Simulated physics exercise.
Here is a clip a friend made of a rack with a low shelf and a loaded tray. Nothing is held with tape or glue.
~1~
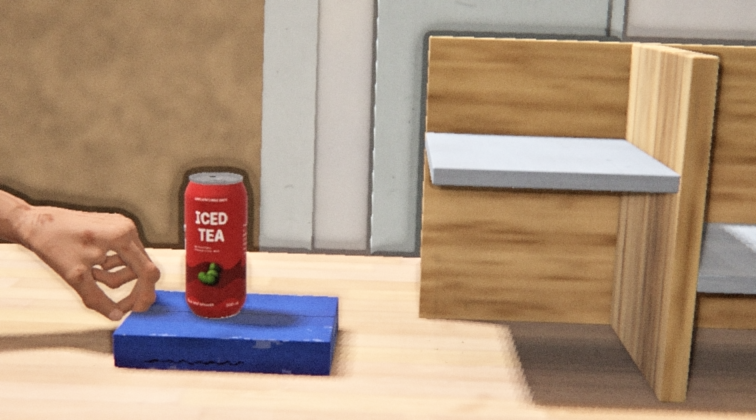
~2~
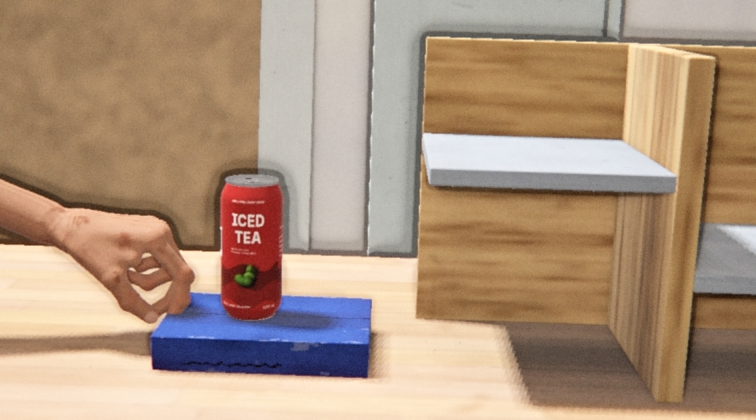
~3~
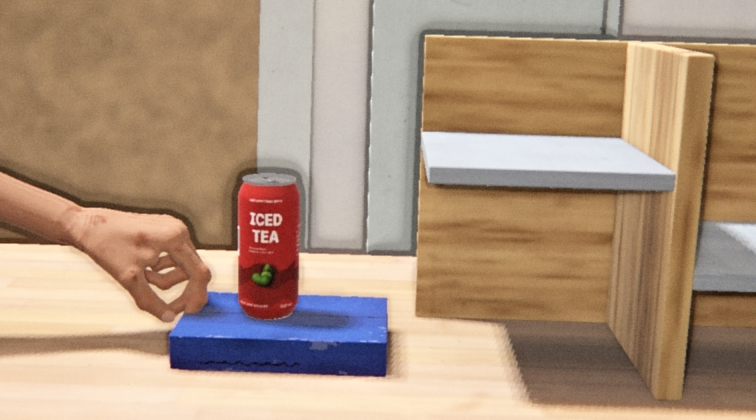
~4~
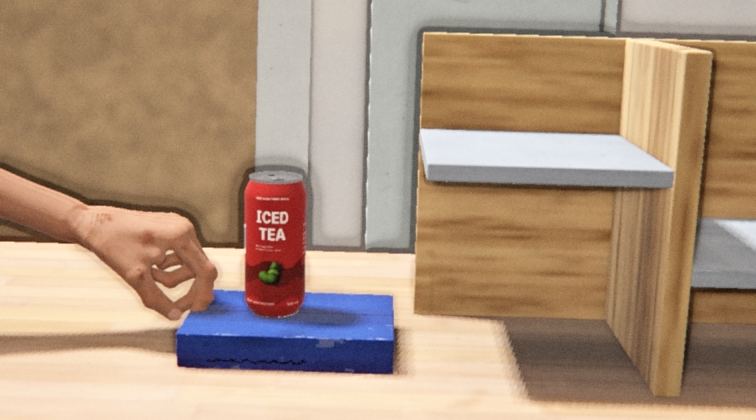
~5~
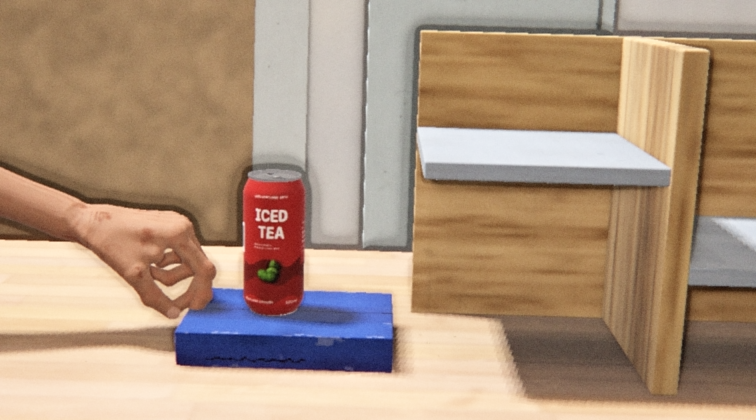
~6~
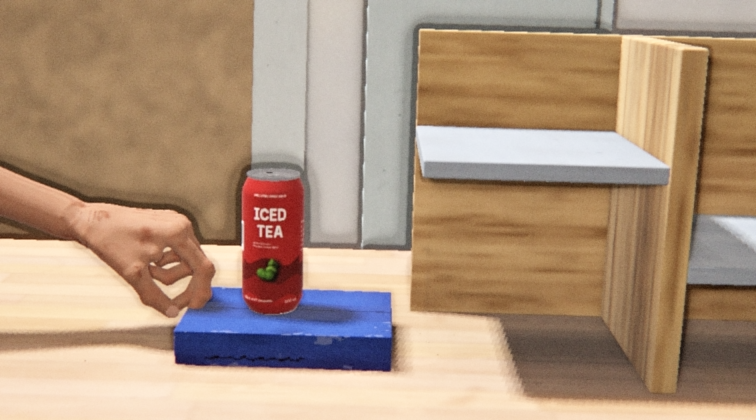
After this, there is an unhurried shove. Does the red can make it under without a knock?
No contact.
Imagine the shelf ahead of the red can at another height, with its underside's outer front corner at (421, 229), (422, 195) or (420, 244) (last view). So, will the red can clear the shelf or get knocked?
In turn it hits the shelf; goes underneath; hits the shelf.
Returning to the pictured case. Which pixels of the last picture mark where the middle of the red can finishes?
Its middle settles near (501, 249) in the last picture.
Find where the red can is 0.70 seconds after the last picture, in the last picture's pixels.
Approximately at pixel (329, 244).
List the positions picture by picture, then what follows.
In the first frame, hand sliding it forward; red can (216, 246); blue box (233, 330).
In the second frame, hand sliding it forward; red can (252, 248); shelf (652, 209).
In the third frame, hand sliding it forward; red can (269, 247); blue box (286, 331).
In the fourth frame, hand sliding it forward; red can (275, 245); shelf (650, 204).
In the fifth frame, hand sliding it forward; red can (274, 243); blue box (290, 327).
In the sixth frame, hand sliding it forward; red can (273, 242); shelf (646, 201).
Then, 0.70 s on from there, red can riding along near (329, 245).
Then, 1.36 s on from there, red can riding along near (404, 247).
Then, 1.92 s on from there, red can riding along near (468, 249).
In the end, the red can clears the shelf, near (501, 250).
